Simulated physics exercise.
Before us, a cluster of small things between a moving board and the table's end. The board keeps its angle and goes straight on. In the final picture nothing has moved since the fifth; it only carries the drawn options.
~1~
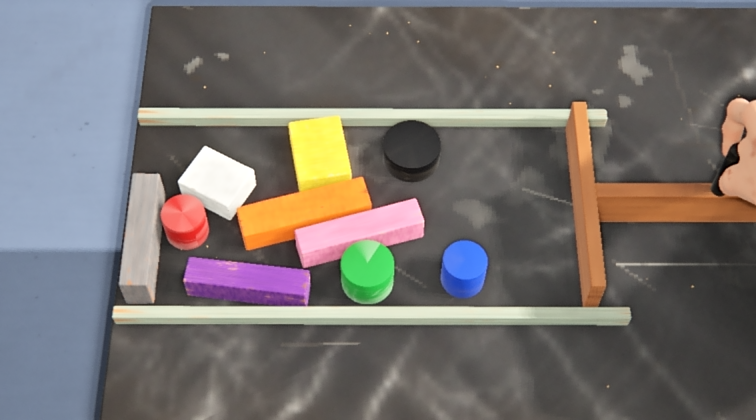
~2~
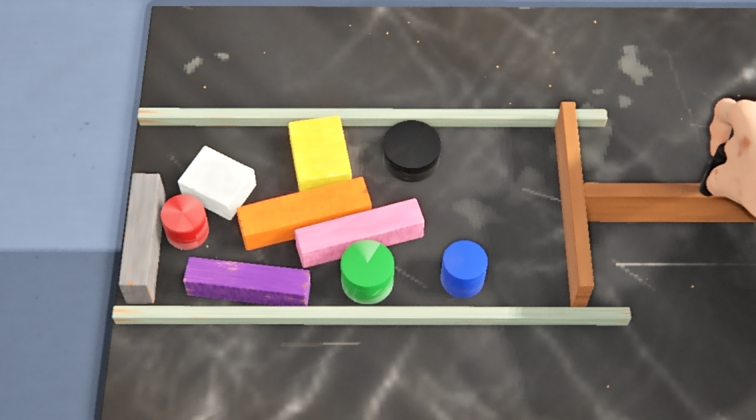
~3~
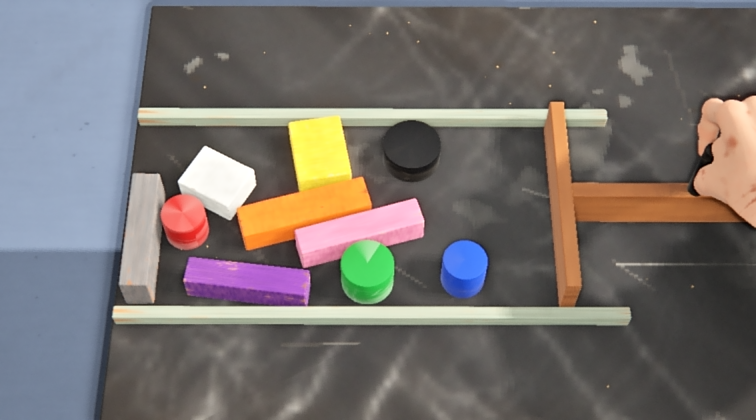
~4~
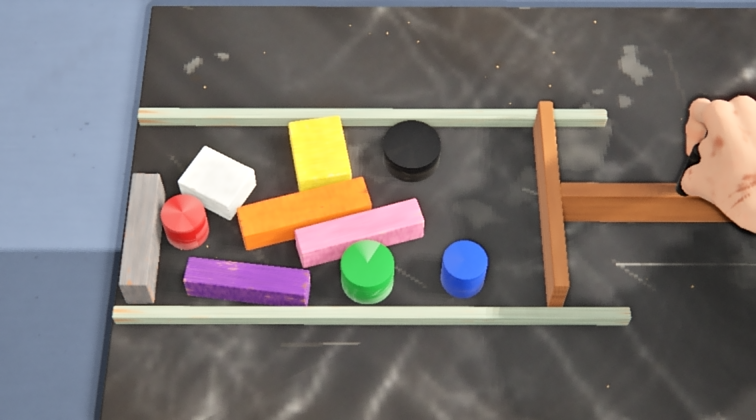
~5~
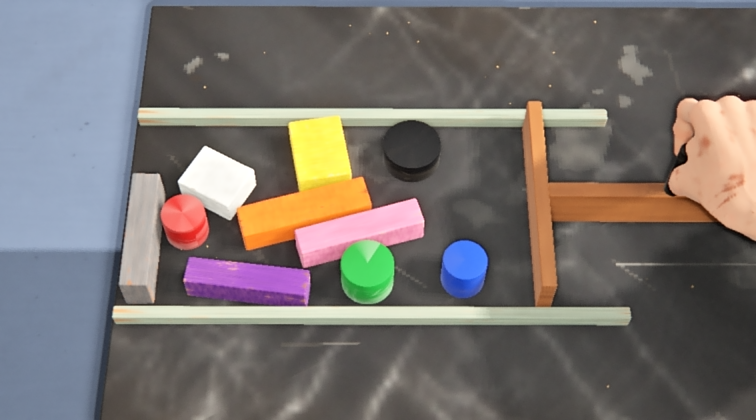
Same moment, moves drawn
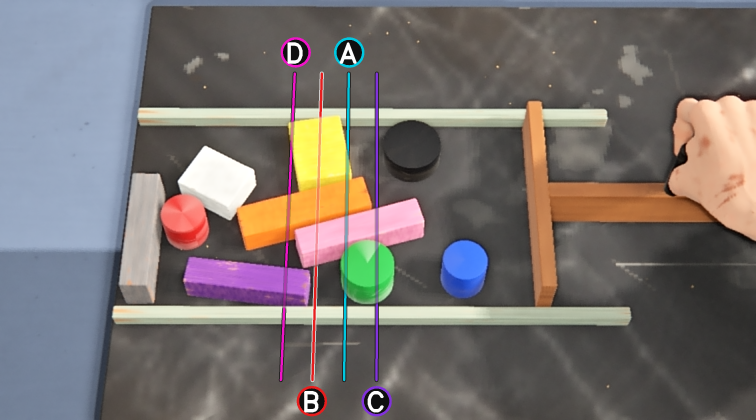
A brown wooden board with a handle, pushed by a hand at the right, slides slowly left between two pale rails on a dark marbled table, seen from above by a still camera. Ahead of it sit a blue cylinder, green and black round pieces, pink, orange and purple bars, a yellow block, a white block and a red tin near a grey bar. The board edges steadily closer, touching none of them, and they all stay still.
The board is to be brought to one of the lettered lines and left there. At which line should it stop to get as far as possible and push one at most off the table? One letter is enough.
It can go as far as D.
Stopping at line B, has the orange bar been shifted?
Yes.
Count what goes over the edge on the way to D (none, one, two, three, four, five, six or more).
One.
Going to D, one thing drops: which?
It is the grey bar.
On the marked copy, A at (347, 215); B at (318, 215); C at (377, 215); D at (288, 215).
Taking D. A third of the way, board (451, 189); blue tin (422, 269); grey bar (143, 238).
Two thirds of the way, board (360, 189); grey bar (132, 238); purple bar (193, 288).
When it is over, board (292, 189); grey bar over the edge; purple bar (128, 293); one fallen.
As for the rest, A is within the limit but short; B is within the limit but short; C is within the limit but short.
